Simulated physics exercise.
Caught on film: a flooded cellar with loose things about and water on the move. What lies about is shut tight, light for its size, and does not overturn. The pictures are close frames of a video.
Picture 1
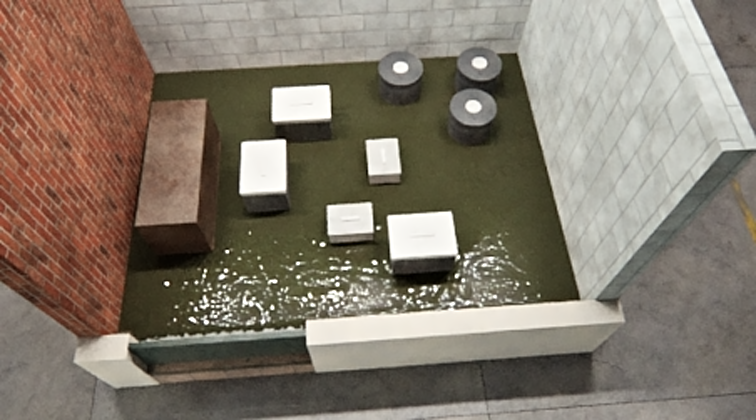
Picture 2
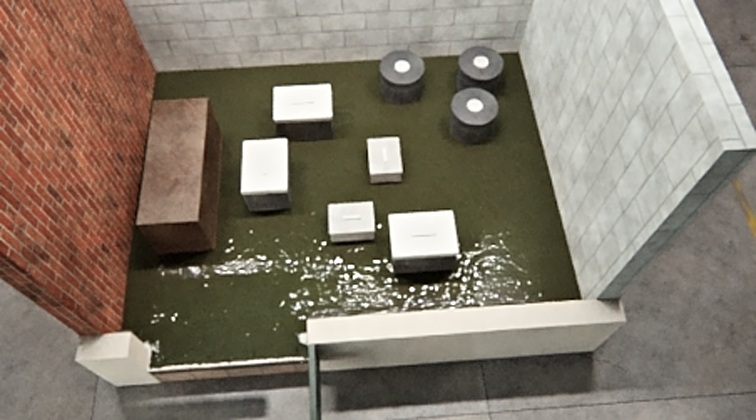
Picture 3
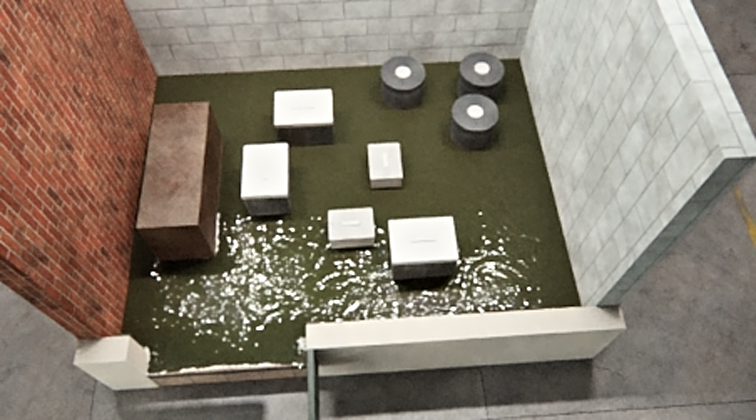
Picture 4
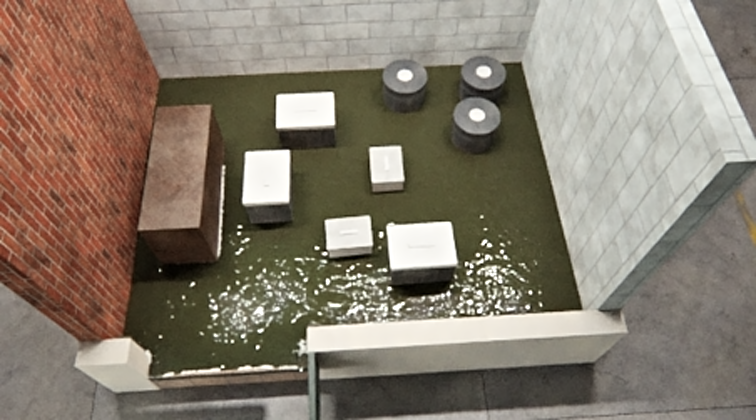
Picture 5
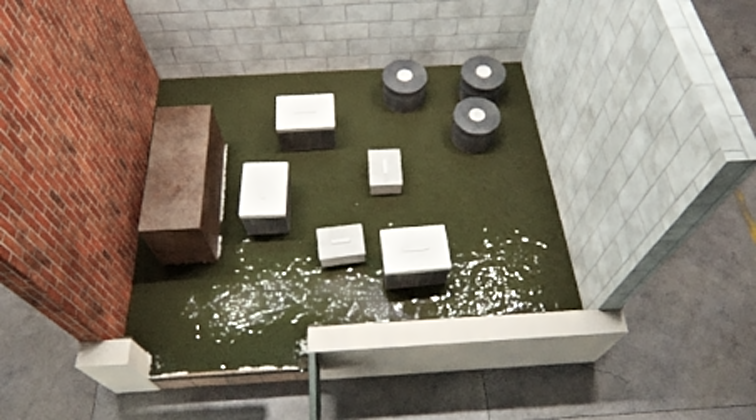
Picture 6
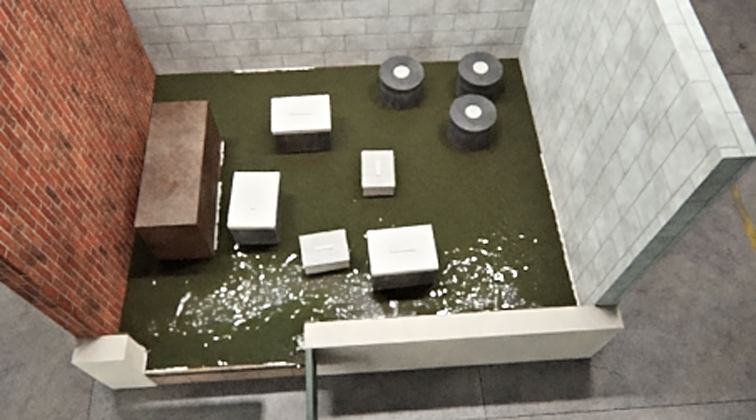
A small open-fronted cellar, seen from high in front, holds dark green water between a red brick wall on the left and pale block walls behind and at right. A brown block stands at left, white boxes float around the middle, and three grey drums sit at back right. The front gate swings open, glints shift across the rippling water, then the boxes drift slowly forward, some leftward, as the view wavers slightly.
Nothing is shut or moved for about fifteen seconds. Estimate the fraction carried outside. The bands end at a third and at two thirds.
It is one to two thirds.
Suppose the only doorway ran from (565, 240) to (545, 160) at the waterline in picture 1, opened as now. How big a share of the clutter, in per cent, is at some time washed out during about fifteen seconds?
Near 80 in a hundred.
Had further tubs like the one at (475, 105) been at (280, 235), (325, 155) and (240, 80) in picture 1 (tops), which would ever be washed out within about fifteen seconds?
In turn: Carried outside, gone, inside.
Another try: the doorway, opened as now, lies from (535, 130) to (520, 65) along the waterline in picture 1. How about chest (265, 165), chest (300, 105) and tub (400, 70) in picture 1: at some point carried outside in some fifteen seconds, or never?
One after the other: No, through, out.
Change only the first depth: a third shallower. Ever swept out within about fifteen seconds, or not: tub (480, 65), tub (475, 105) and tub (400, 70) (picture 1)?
As listed: No, still in, stays.
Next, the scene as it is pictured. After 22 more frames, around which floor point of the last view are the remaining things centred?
Close to (404, 142).
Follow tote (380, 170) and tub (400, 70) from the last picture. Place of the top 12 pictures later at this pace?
Close to (279, 270) and (366, 90).
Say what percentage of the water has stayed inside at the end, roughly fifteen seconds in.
About 38 per cent.
A moment on, 0 of 8 are out; 8 afloat.
Next, 3 of 8 are out; 5 afloat.
Later, 5 of 8 are out; 3 afloat.
In the end, 5 of 8 are out; 3 afloat.
